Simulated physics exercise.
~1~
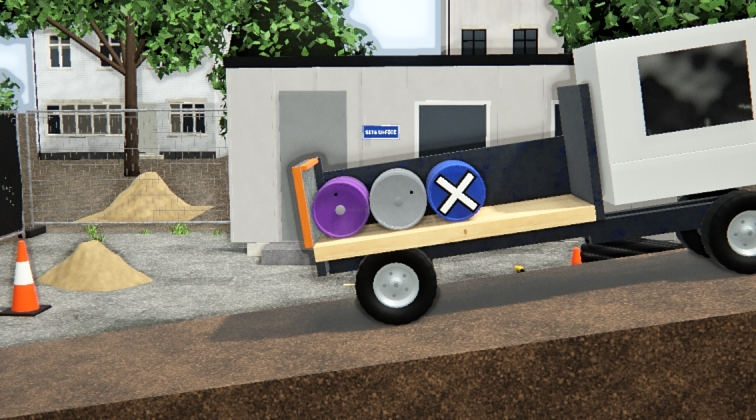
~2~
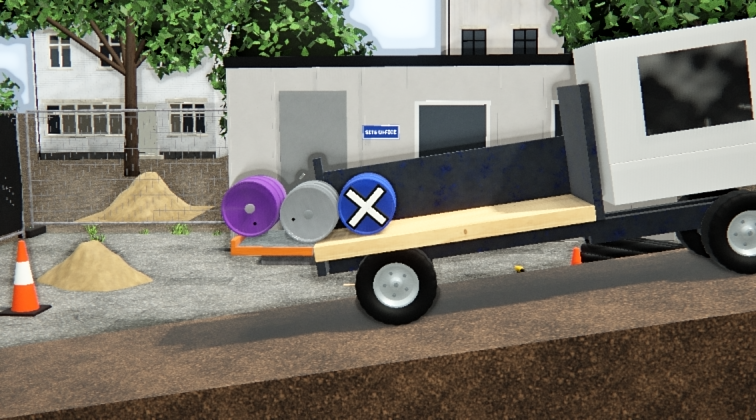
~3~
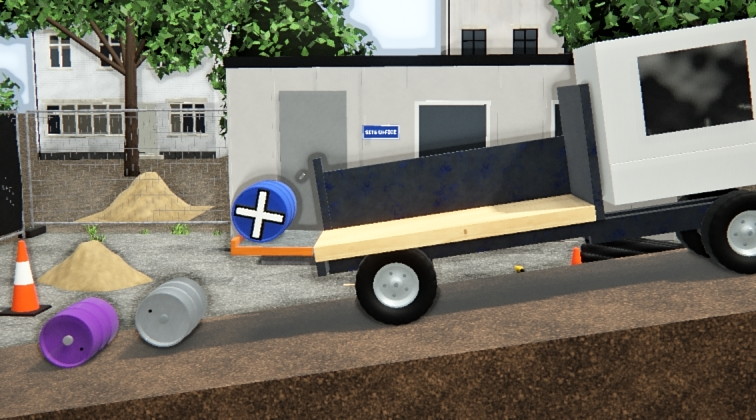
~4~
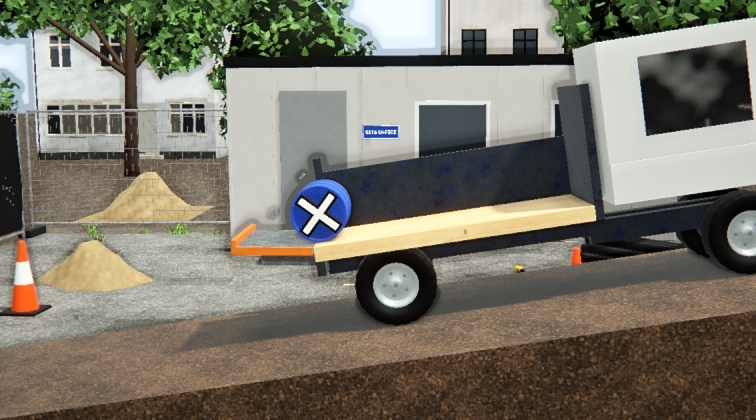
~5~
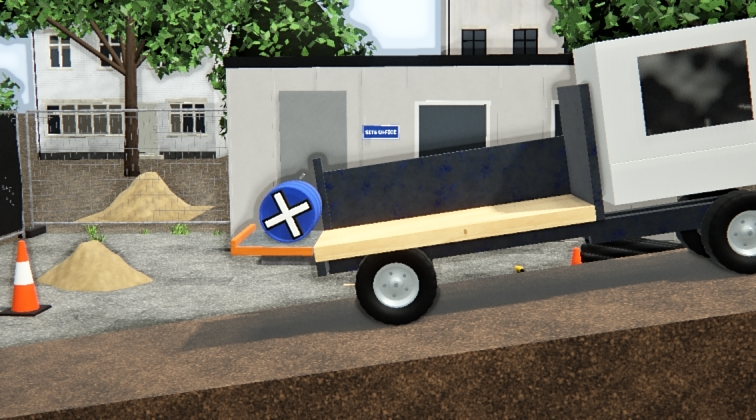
Purple and grey barrels roll off the lowered tailgate, while the blue one stays on it.
